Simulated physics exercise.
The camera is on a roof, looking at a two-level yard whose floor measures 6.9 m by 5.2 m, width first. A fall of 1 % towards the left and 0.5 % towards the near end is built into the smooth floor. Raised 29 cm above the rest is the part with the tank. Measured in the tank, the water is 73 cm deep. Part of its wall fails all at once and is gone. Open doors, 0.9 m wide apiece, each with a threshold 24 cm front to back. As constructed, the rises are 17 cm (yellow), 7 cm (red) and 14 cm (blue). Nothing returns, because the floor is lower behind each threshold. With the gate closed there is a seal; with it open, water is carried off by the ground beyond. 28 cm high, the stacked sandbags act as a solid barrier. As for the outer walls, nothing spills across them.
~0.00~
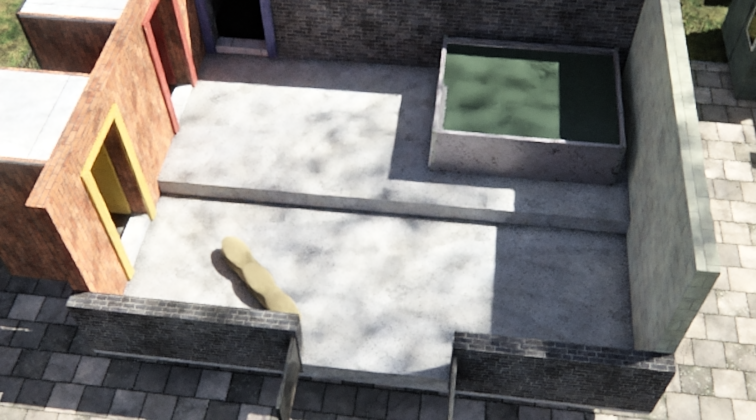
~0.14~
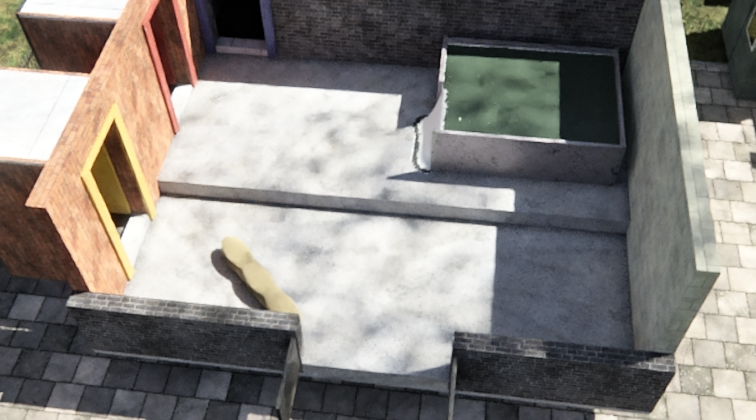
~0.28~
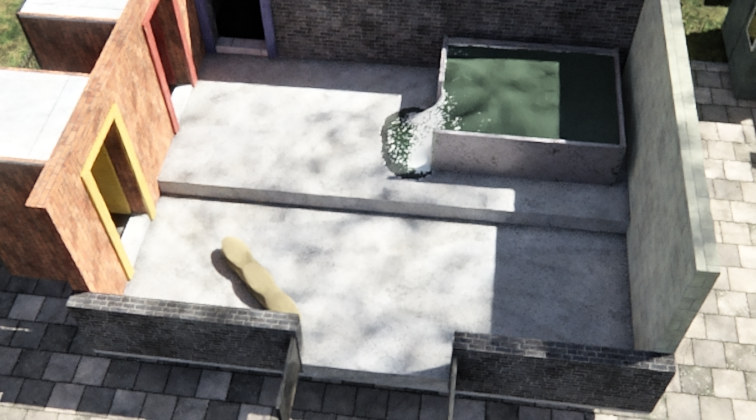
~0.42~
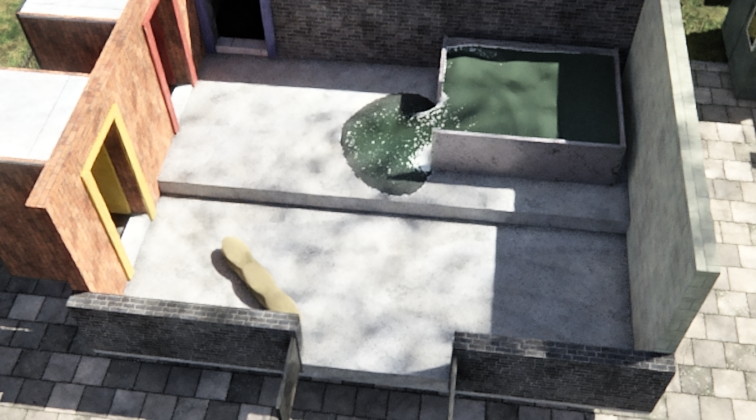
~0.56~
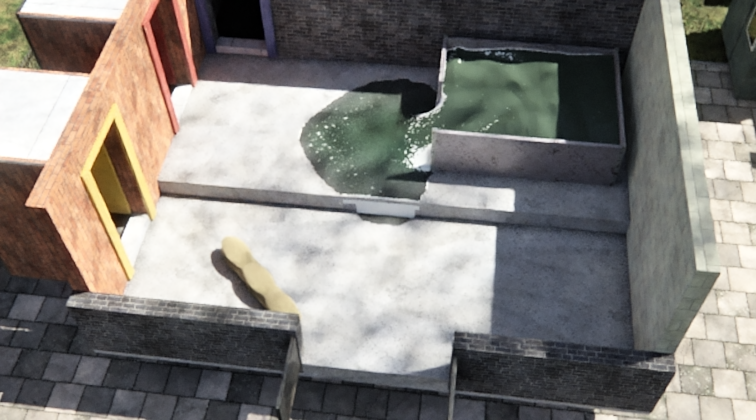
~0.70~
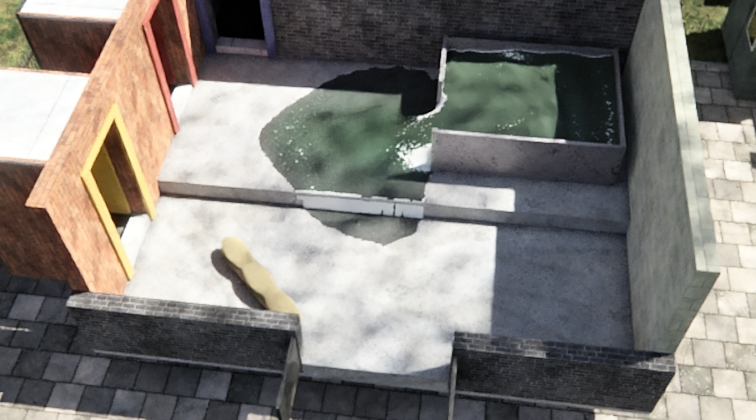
Dark green water bursts from the left side of a grey tank at the back right of a walled, two-level yard, seen from above by a still camera. A red-framed doorway and a yellow-framed one line the brown left wall, and tan sandbags lie on the pale lower floor. The water spreads leftward in a foaming, rounded sheet, then slips over the step onto the lower level.
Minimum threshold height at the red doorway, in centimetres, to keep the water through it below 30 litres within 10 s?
22 cm.
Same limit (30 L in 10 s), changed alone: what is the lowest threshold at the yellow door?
Yellow: Roughly 22 cm.
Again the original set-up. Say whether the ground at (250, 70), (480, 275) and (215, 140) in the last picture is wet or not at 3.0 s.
Taking the spots one by one: Swamped, untouched, swamped.
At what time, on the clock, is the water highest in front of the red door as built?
Peak: Close to 3.0 s.
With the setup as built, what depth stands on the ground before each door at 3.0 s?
Depths in cm: Yellow 24, red 28, blue 20.
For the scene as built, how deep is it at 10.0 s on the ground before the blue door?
It stands about 9.5 centimetres deep.
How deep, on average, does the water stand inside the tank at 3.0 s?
It averages roughly 38 centimetres.
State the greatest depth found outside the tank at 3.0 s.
31 cm.
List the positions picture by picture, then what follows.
The first picture shows the tank at (529, 93) is whole and still, 73 cm deep; the red door at (172, 59) is dry.
In the second picture, the gap is at (438, 130), the front 0.3 m out at (417, 126); the back of the tank holds 73 cm.
In the third picture, the gap is at (438, 132), the front 0.8 m out at (385, 135); the back of the tank holds 73 cm.
In the fourth picture, the gap is at (438, 134), the front 1.4 m out at (345, 140); the back of the tank holds 73 cm.
In the fifth picture, the front is at (305, 140), 2.0 m from the gap at (438, 133); 3.7 m2 of floor is wet, 72 cm left at the back.
In the sixth picture, the front is at (266, 143), 2.6 m from the gap at (438, 133); 5.6 m2 of floor is wet, 68 cm left at the back; 1.5 m in a straight line remain to the red door at (172, 59).
After 1.4 s water covers 45 % of the floor, deepest (46 cm) near (430, 147); 10 cm at the red door, 5 litres in over its 7 cm threshold.
After 3.0 s water covers 55 % of the floor, deepest (31 cm) near (116, 315); 28 cm at the red door, 171 litres in over its 7 cm threshold.
After 10.0 s water covers 90 % of the floor, deepest (26 cm) near (112, 327); 11 cm at the red door, 416 litres in over its 7 cm threshold.
At the red door as built, the water arrived by 1.2 s and peaked near 28 cm at 3.0 s.
Run again over the same 10 s with other heights there, 55 litres in over 19 cm, 7 litres over 25.5 cm. The limit of 30 litres is kept from about 22 cm up.
